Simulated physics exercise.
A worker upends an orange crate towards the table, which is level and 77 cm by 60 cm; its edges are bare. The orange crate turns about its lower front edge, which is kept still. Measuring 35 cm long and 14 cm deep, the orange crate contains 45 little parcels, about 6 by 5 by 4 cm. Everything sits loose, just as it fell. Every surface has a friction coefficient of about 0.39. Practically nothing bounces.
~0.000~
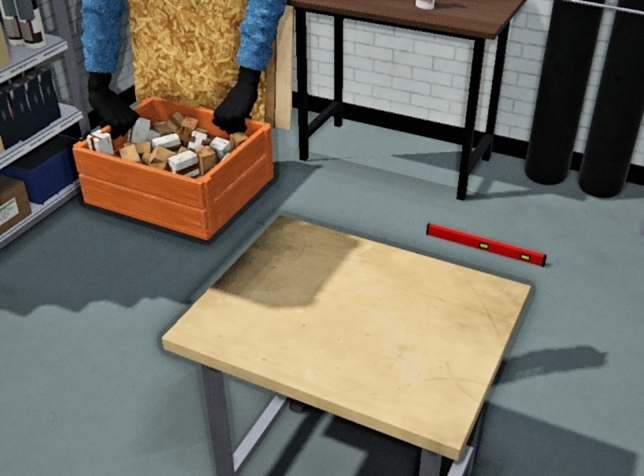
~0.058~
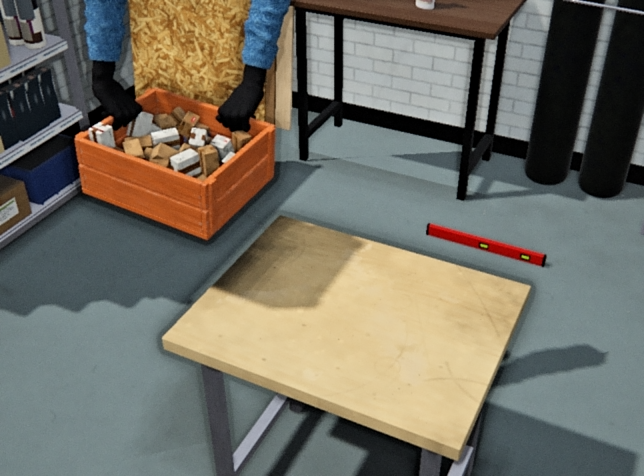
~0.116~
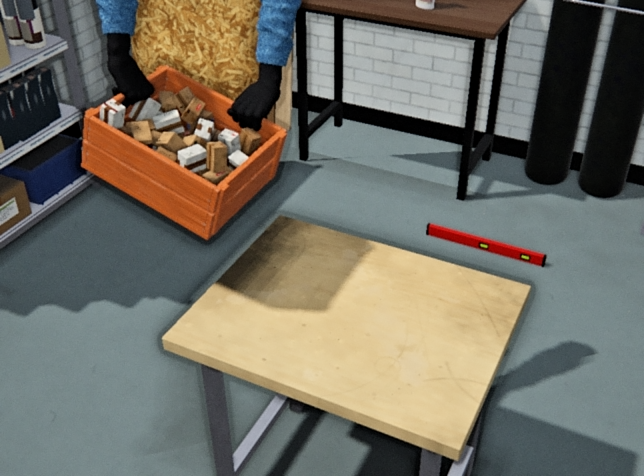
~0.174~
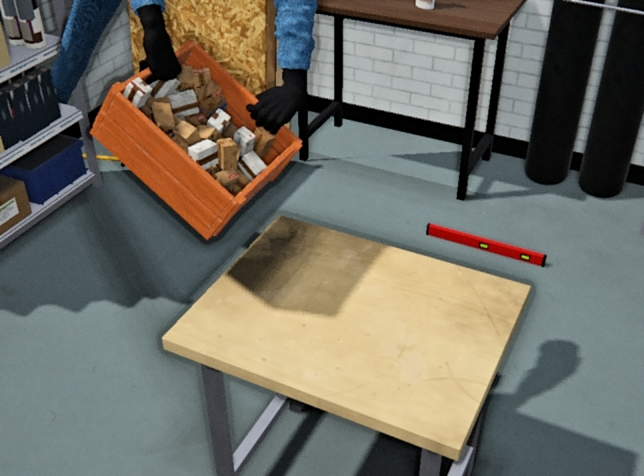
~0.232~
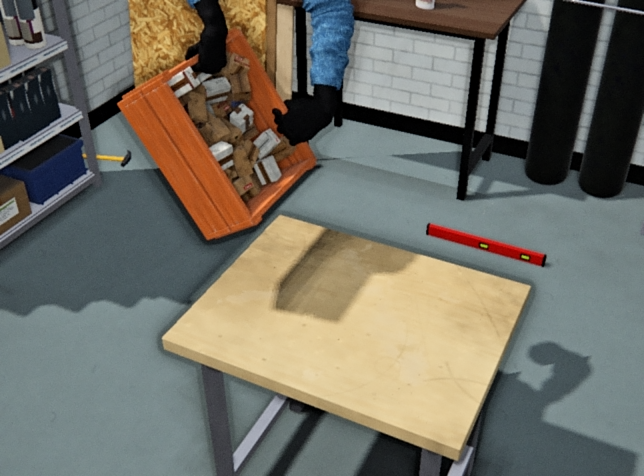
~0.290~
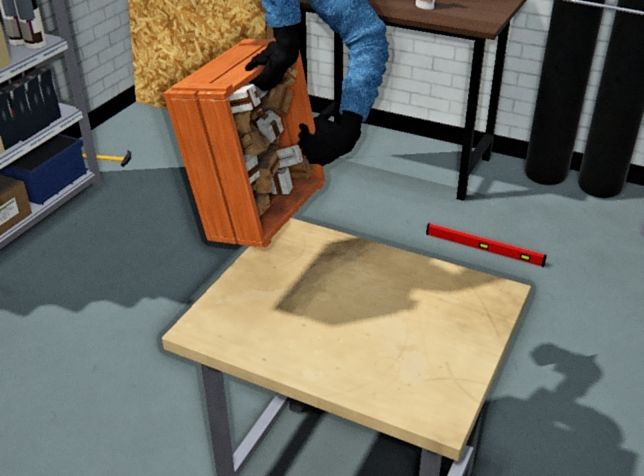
A worker in fuzzy blue sleeves and black gloves grips an orange crate of loose brown, white and grey blocks in a workshop seen from above. A bare pale wooden table stands in front, with a red level on the grey floor behind it, shelves at left and a dark table against white brick. The hands steadily tilt the crate rightward until it is nearly upright, blocks still inside, while the view stays still.
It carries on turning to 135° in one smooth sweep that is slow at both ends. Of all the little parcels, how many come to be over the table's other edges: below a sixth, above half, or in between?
When everything settles, below one part in six of them lie over the table's other edges.
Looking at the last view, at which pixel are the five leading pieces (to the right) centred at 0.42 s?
They are centred near (374, 183).
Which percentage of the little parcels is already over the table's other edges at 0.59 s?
Estimated fraction: Some 0 percent.
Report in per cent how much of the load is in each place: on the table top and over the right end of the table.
70 and 30 %.
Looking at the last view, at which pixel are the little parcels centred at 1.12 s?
Look near pixel (418, 319).
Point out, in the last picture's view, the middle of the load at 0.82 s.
Look near pixel (417, 320).
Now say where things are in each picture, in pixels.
In the first picture (each is followed by its nearest rim corner in this view), orange crate, (197, 181); 0° from level; none out.
In the second picture, orange crate, (202, 182); 5° from level.
In the third picture, orange crate, (215, 187); 17° from level.
In the fourth picture, orange crate, (233, 199); 35° from level.
In the fifth picture, orange crate, (251, 218); 57° from level.
In the sixth picture, orange crate, (263, 241); 79° from level; none out.
After 0.42 s, tilt 122°; 35 still in the orange crate and 10 in the air.
After 0.59 s, tilt 135°; 3 still in the orange crate, 41 on the table top and 1 over the right end of the table.
After 0.82 s, tilt 135°; 35 on the table top and 10 over the right end of the table.
Final count (at 1.12 s), 31 on the table top and 14 over the right end of the table. Asked share, 0 of 45, 0 per cent.
